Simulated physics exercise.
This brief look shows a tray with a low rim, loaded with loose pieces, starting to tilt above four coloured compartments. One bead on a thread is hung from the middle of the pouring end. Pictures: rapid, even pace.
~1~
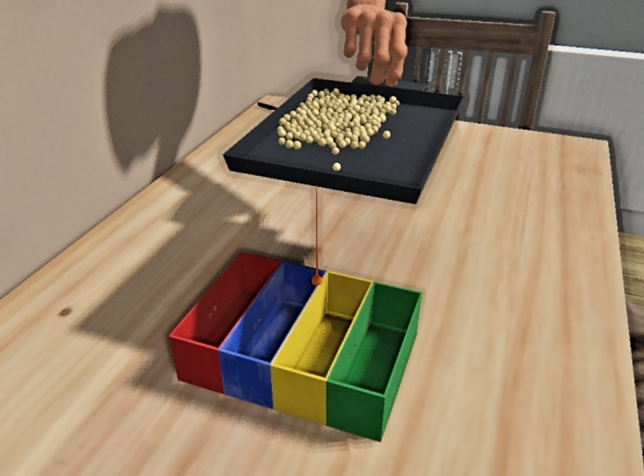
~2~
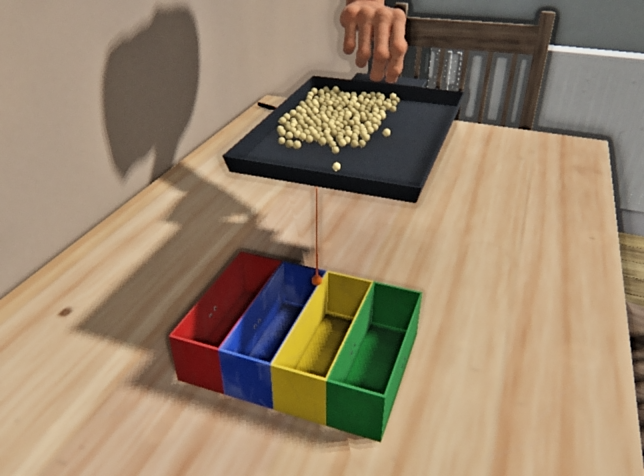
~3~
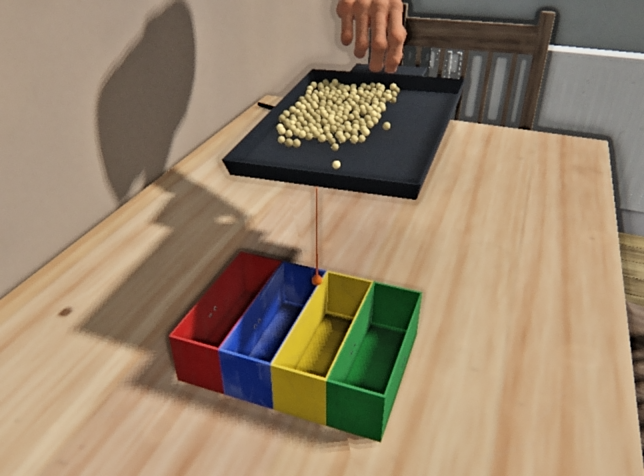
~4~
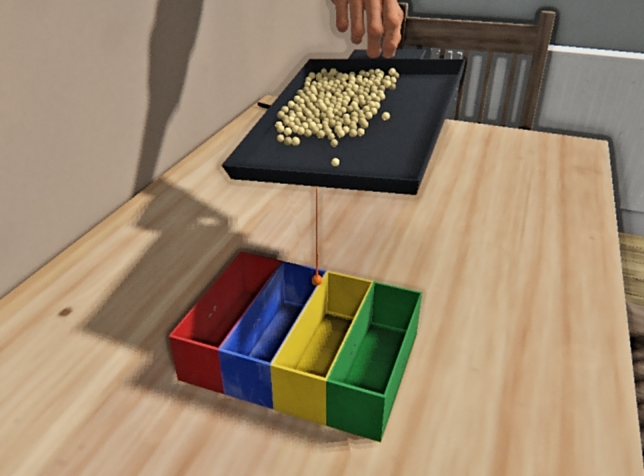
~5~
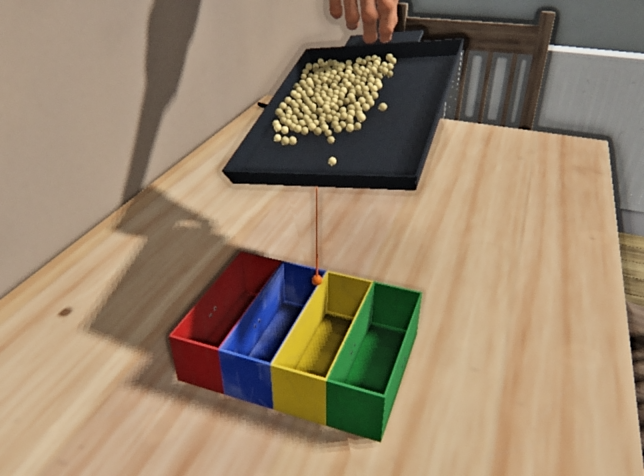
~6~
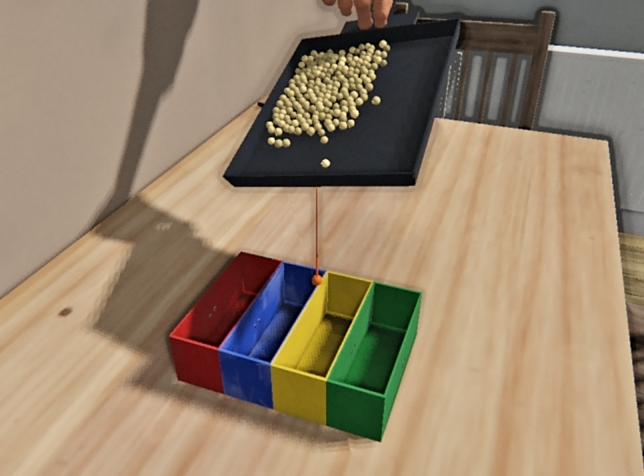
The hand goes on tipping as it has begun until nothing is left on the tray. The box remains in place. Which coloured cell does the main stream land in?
The main stream lands in the red cell.
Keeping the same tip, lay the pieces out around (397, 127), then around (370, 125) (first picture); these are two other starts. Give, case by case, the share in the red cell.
Shares in turn: 70 % and 80 %.
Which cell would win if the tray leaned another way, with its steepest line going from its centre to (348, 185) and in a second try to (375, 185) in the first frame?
Case 1 - green. Case 2 - that green cell.
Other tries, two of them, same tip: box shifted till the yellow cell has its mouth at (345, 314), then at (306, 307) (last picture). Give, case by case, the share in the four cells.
70 % for the first, 100 % for the second.
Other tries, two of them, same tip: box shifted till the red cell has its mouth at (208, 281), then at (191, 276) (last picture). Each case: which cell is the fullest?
The first placing favours the cell in blue, while the second favours the blue cell.
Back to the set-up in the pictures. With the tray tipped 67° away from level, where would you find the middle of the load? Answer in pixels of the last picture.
The load is centred around (257, 179).
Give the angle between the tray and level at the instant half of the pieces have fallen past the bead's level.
Around 90 degrees of turn.
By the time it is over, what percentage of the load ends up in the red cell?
About 90 per cent.
Just after the last frame, tray tipped steeply; the larger part on the tray; about a tenth in the red cell; just a few in the blue cell; about a tenth falling or outside the box.
A moment on, tray tipped past a quarter turn; about a tenth on the tray; roughly two thirds in the red cell; just a few in the blue cell; just a few in the yellow cell; roughly a quarter falling or outside the box.
Further on, tray tipped past a quarter turn; the larger part in the red cell; just a few in the blue cell; just a few in the yellow cell; about a tenth falling or outside the box.
When it is over, tray tipped past a quarter turn; the larger part in the red cell; just a few in the blue cell; just a few in the yellow cell; not one in the green cell; about a tenth outside the box.
